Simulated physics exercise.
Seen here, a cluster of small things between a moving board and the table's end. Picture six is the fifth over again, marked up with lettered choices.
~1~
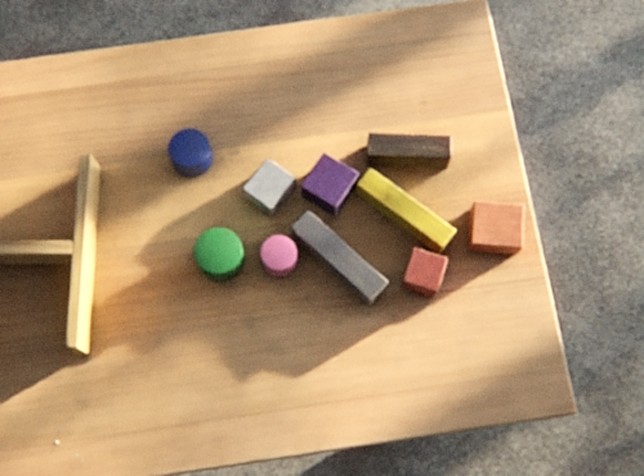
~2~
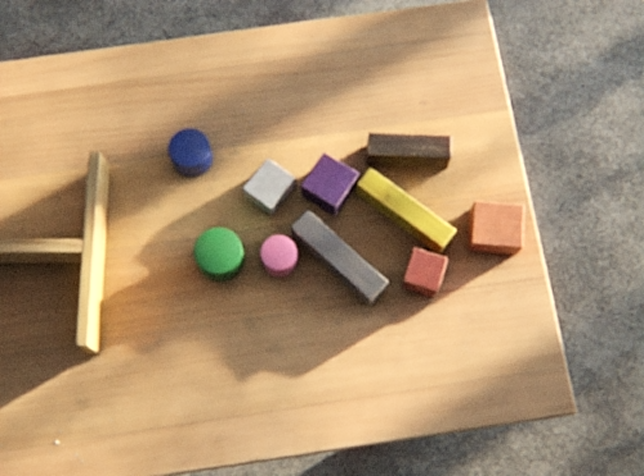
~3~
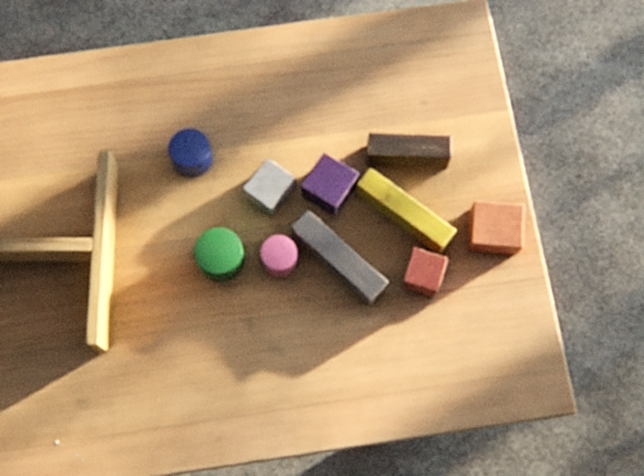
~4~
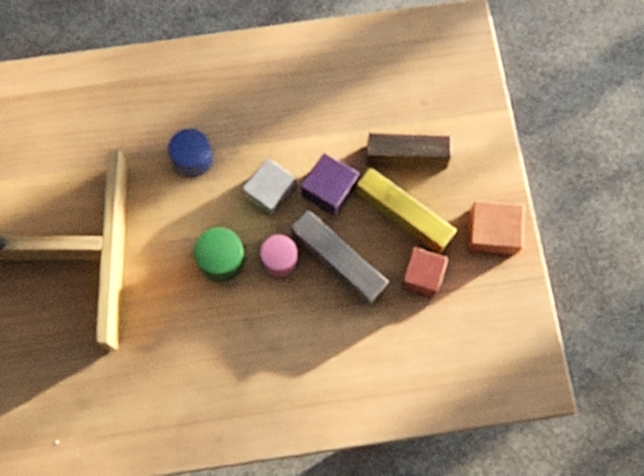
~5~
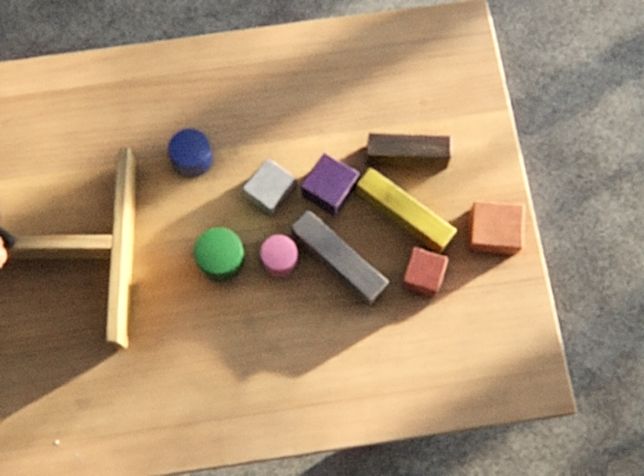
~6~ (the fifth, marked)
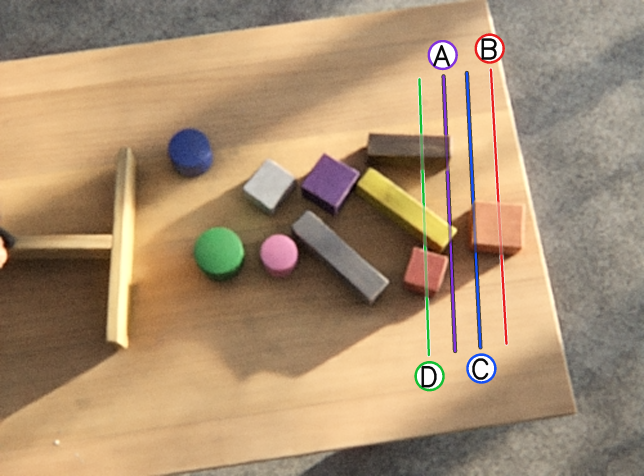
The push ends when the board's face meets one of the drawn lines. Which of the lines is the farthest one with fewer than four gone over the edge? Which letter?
A is the last line within the limit.
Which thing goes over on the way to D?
The orange block.
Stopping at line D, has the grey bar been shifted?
Yes.
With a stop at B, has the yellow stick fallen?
By then, yes.
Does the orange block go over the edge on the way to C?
Yes.
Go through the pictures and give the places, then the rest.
In the first frame, yellow stick (405, 211); blue tin (191, 153); purple block (330, 185).
In the second frame, board (88, 246); grey bar (339, 258).
In the third frame, board (98, 245); pink tin (280, 257).
In the fourth frame, board (108, 243); black bar (409, 151).
In the fifth frame, board (118, 242); white block (270, 187); yellow stick (405, 211); blue tin (191, 153).
On the marked copy, A at (449, 208); B at (498, 201); C at (473, 204); D at (424, 211).
Taking A. A third of the way, board (238, 225); blue tin (268, 147); pink tin (311, 263).
Two thirds of the way, board (357, 208); yellow stick (456, 203); black bar (442, 136).
When it is over, board (449, 195); yellow stick over the edge; orange block over the edge; three fallen.
As for the rest, B drops six; C drops five; D is within the limit but short.
